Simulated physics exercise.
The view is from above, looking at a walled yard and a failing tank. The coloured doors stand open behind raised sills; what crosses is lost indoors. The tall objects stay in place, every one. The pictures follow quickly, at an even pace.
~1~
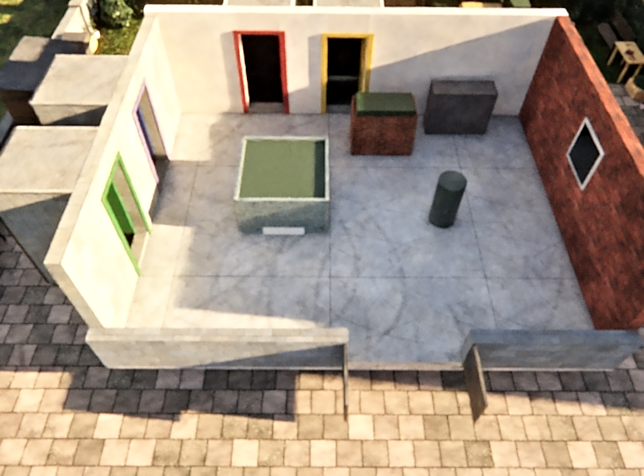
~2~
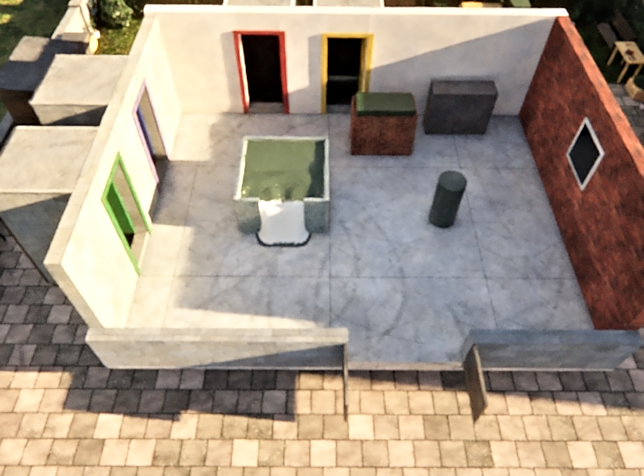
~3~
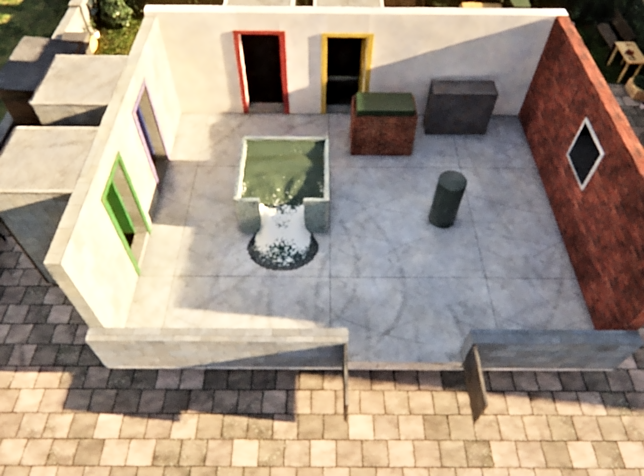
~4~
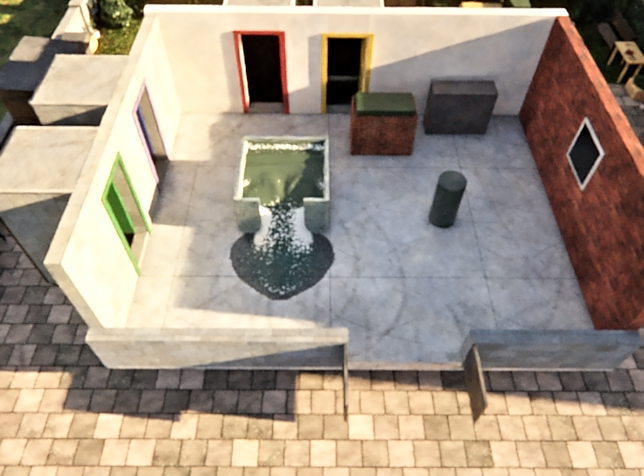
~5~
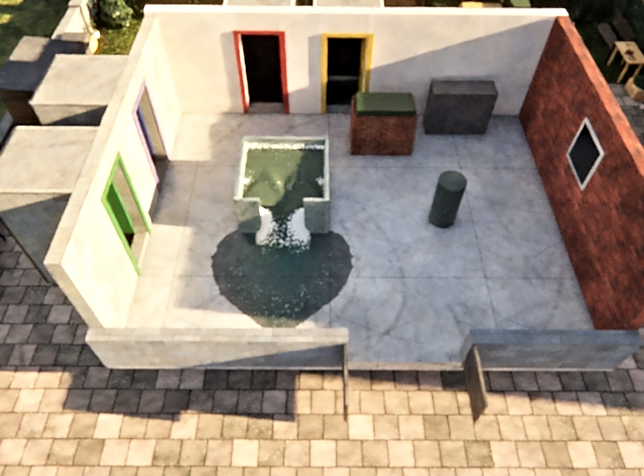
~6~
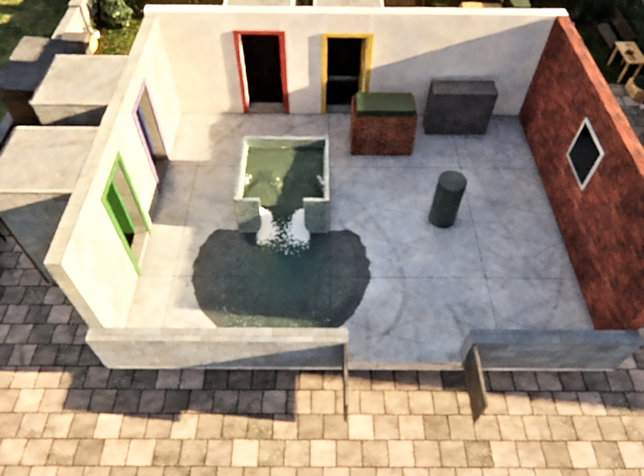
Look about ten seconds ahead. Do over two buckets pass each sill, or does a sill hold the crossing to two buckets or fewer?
The green door holds it to two or fewer; the yellow door holds it to two or fewer; the blue door holds it to two or fewer; the red door holds it to two or fewer.
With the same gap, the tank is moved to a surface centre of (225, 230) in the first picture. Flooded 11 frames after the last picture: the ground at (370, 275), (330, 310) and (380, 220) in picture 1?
Going through the three spots in turn: Gets wet, gets wet, stays untouched.
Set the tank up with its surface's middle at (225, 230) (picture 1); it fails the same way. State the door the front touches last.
Answer - the yellow-painted one.
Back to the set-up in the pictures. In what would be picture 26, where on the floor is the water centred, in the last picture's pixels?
That comes out near (273, 259).
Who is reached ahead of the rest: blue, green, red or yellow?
Clearly the door marked green.
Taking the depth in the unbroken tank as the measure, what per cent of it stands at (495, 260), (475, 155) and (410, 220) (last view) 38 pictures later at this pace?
Roughly 2, 0 and 0 per cent, in turn.
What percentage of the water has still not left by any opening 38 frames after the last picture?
I reckon around 84 in a hundred.
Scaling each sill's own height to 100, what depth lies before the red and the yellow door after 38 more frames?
Roughly 60 and 10 %.
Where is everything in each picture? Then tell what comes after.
The first picture shows the water tank at (284, 170) is whole and still.
In the second picture, water pours out at (283, 219) and has run to (261, 239).
In the third picture, the front is at (271, 266), out from the gap at (283, 220).
In the fourth picture, water pours out at (283, 221) and has run to (288, 295).
In the fifth picture, the front is at a hidden place, out from the gap at (283, 221).
In the sixth picture, water pours out at (283, 221) and has run to a hidden place.
A moment on, water covers 25 % of the floor; the green door not reached, the yellow door not reached, the blue door not reached, the red door not reached.
Next, water covers 25 % of the floor; the green door wet at the sill, nothing in, the yellow door not reached, the blue door not reached, the red door not reached.
Then, water covers 40 % of the floor; the green door wet at the sill, nothing in, the yellow door not reached, the blue door wet at the sill, nothing in, the red door not reached.
Later, water covers 60 % of the floor; the green door wet at the sill, nothing in, the yellow door not reached, the blue door wet at the sill, nothing in, the red door wet at the sill, nothing in.
In the end, water covers 90 % of the floor; the green door wet at the sill, nothing in, the yellow door wet at the sill, nothing in, the blue door wet at the sill, nothing in, the red door wet at the sill, nothing in.
